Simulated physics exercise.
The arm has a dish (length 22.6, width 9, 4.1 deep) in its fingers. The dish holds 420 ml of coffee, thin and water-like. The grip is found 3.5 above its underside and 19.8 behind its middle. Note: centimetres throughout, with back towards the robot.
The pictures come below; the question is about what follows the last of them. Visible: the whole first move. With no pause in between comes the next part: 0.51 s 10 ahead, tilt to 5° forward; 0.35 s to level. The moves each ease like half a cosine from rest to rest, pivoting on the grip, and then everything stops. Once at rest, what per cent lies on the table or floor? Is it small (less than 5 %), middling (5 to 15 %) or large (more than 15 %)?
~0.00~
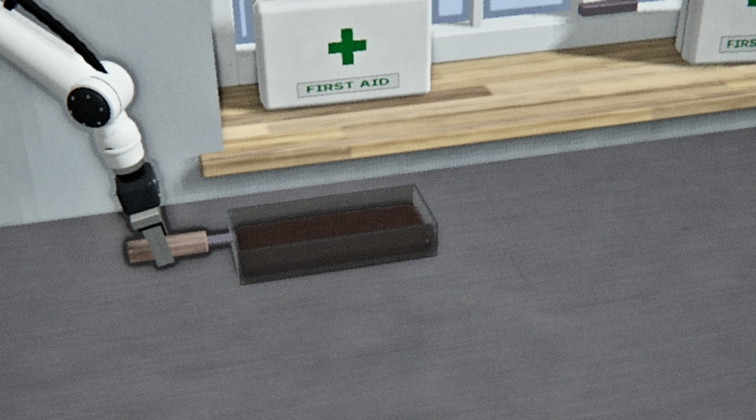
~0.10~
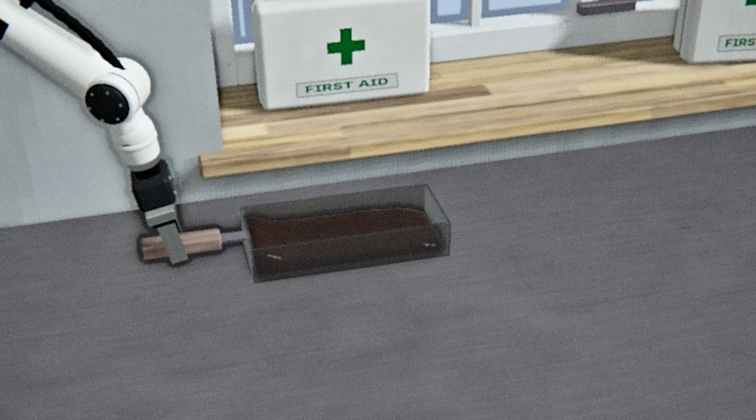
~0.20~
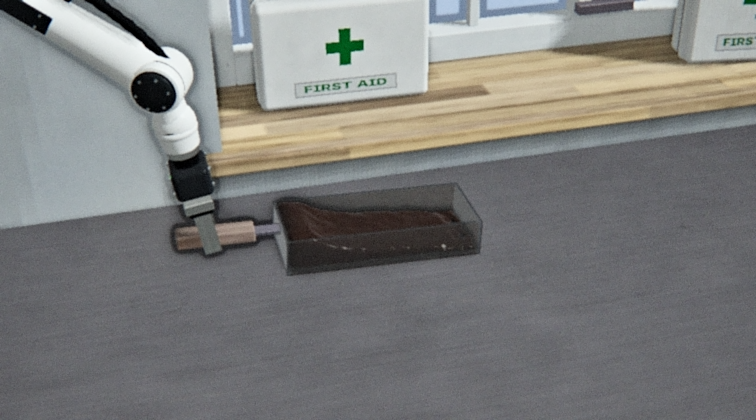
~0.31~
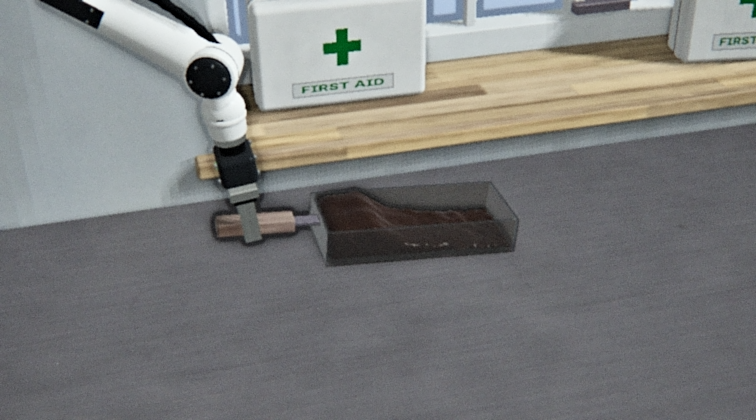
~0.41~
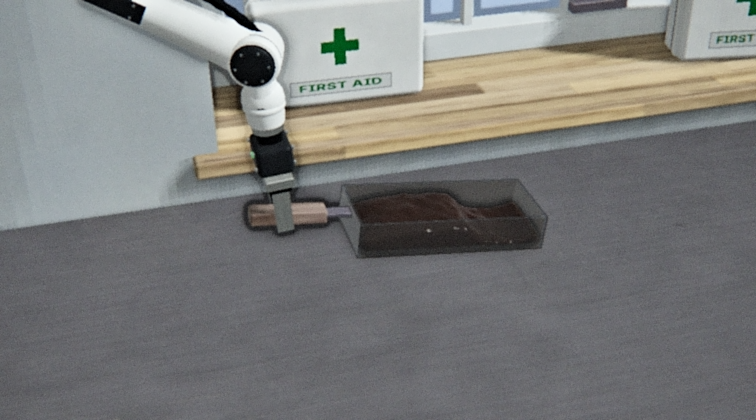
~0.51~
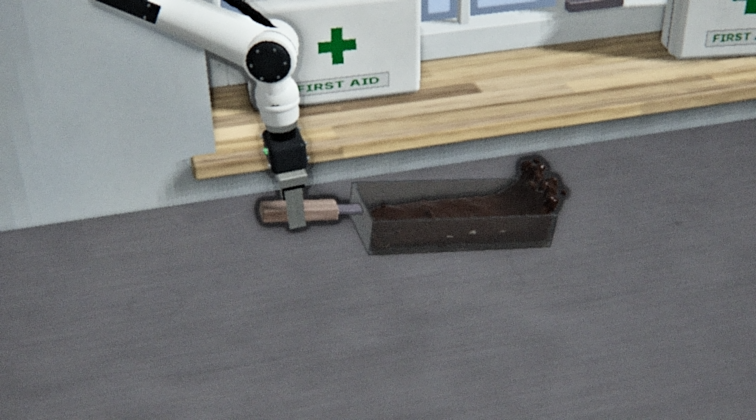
It is large.
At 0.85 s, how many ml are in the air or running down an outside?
Reading: Near 20 ml.
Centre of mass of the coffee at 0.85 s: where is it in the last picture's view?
About (543, 206).
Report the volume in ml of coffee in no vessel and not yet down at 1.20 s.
About 0 ml.
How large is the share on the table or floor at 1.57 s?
Roughly 25 per cent.
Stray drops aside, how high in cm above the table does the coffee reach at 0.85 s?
Roughly 18 centimetres.
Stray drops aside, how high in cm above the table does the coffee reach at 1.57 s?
Max height: Around 19 cm.
After 0.85 s, tilted 6° forward, liquid up to 19 above the table; 320 ml in the dish, 80 ml on the table or floor, 20 ml in the air or running down outside.
After 1.20 s, tilted 2° forward, liquid up to 19 above the table; 320 ml in the dish, 100 ml on the table or floor.
After 1.57 s, level, liquid up to 19 above the table; 320 ml in the dish, 100 ml on the table or floor.
After 2.37 s, level, liquid up to 19 above the table; 320 ml in the dish, 100 ml on the table or floor.
In the end, 320 ml in the dish, 100 ml on the table or floor. That is 24 % on the table or floor.
